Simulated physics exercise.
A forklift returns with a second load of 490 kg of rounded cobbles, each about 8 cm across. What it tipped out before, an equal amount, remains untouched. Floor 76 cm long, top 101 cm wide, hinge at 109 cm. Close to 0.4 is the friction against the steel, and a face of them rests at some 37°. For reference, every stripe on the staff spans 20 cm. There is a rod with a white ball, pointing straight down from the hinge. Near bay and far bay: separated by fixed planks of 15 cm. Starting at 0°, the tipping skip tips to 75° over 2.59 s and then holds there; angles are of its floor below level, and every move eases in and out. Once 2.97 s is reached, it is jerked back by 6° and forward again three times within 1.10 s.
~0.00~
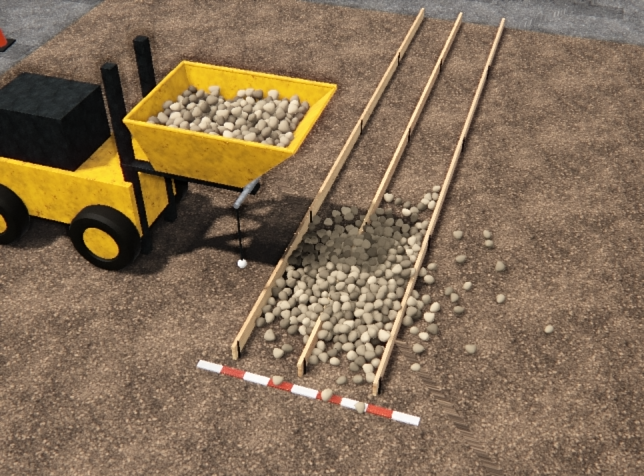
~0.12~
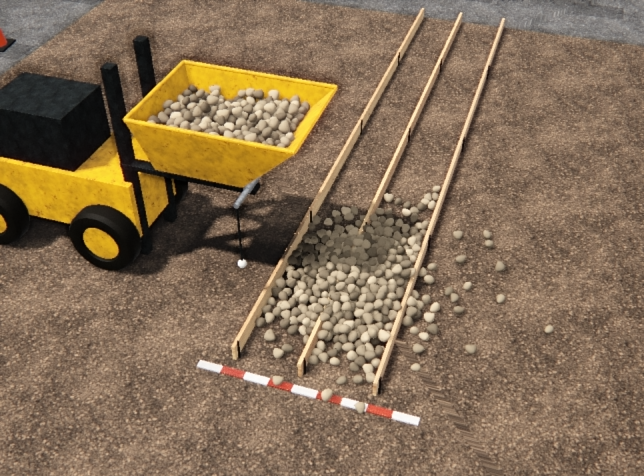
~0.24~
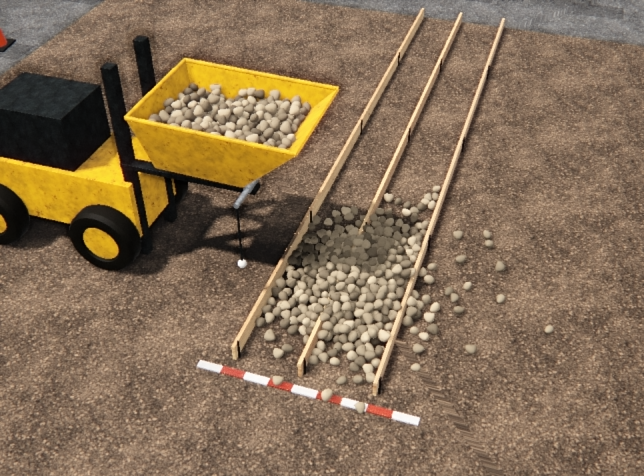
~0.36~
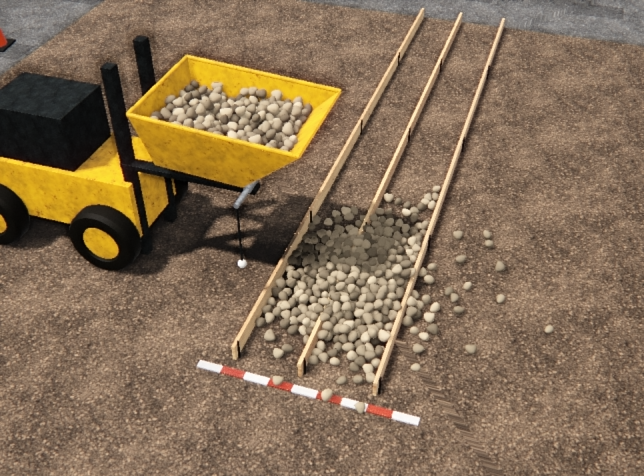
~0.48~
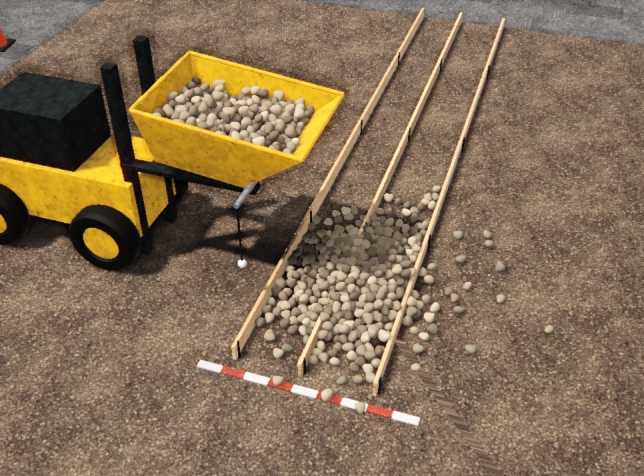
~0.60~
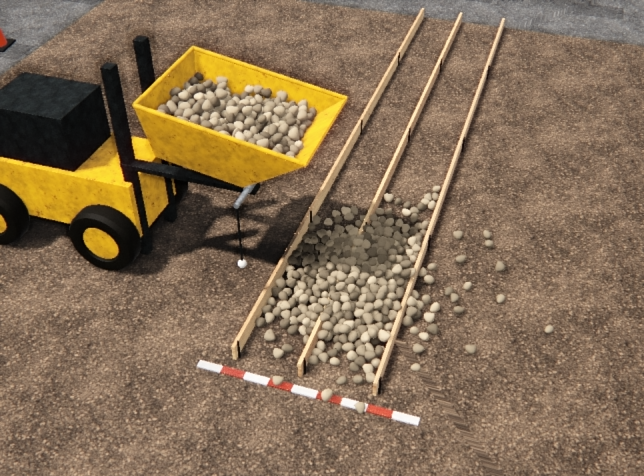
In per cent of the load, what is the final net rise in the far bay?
It comes to roughly 38 per cent.
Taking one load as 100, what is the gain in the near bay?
Roughly 5 in a hundred, I'd estimate.
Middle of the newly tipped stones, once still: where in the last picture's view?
Around (423, 290).
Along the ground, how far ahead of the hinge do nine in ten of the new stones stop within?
Distance ahead of it: About 200 cm.
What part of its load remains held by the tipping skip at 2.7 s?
It holds some 30 per cent.
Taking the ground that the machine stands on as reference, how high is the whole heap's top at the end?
Height above ground: About 42 cm.
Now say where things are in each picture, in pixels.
In the first picture, the tipping skip is at 0°, its lip at (294, 152); the top of the load is at (259, 109). The earlier load is highest near (374, 259), 28 cm above ground level, 29 % in the near bay, 66 % in the far bay, 5 % past the last board.
The second picture shows lip at (295, 153), floor tilted 0°, highest stones at (260, 109); the stones move at 0.1 m/s on average.
The third picture shows lip at (296, 154), floor tilted 2°, highest stones at (255, 109); the stones move at 0.1 m/s on average.
In the fourth picture, the tipping skip is at 4°, its lip at (299, 157); the top of the load is at (234, 106); the stones move at 0.2 m/s on average.
The fifth picture shows lip at (302, 160), floor tilted 7°, highest stones at (208, 97); the stones move at 0.2 m/s on average.
In the sixth picture, the tipping skip is at 10°, its lip at (306, 165); the top of the load is at (212, 94); the stones move at 0.3 m/s on average.
After 1.9 s the floor is at 63°; in per cent of one load, 98 in the tipping skip, 30 in the near bay, 67 in the far bay, 5 past the last board; the foremost stones are at (490, 288).
After 2.7 s the floor is at 75°; in per cent of one load, 28 in the tipping skip, 30 in the near bay, 118 in the far bay, 24 past the last board; the foremost stones are at (494, 316).
After 4.5 s the floor is at 75°; in per cent of one load, 0 in the tipping skip, 32 in the near bay, 103 in the far bay, 64 past the last board; the foremost stones are at (572, 330).
After 7.1 s the floor is at 75°; in per cent of one load, 0 in the tipping skip, 32 in the near bay, 103 in the far bay, 64 past the last board; the foremost stones are at (572, 330). Net gain in the far bay, 38.
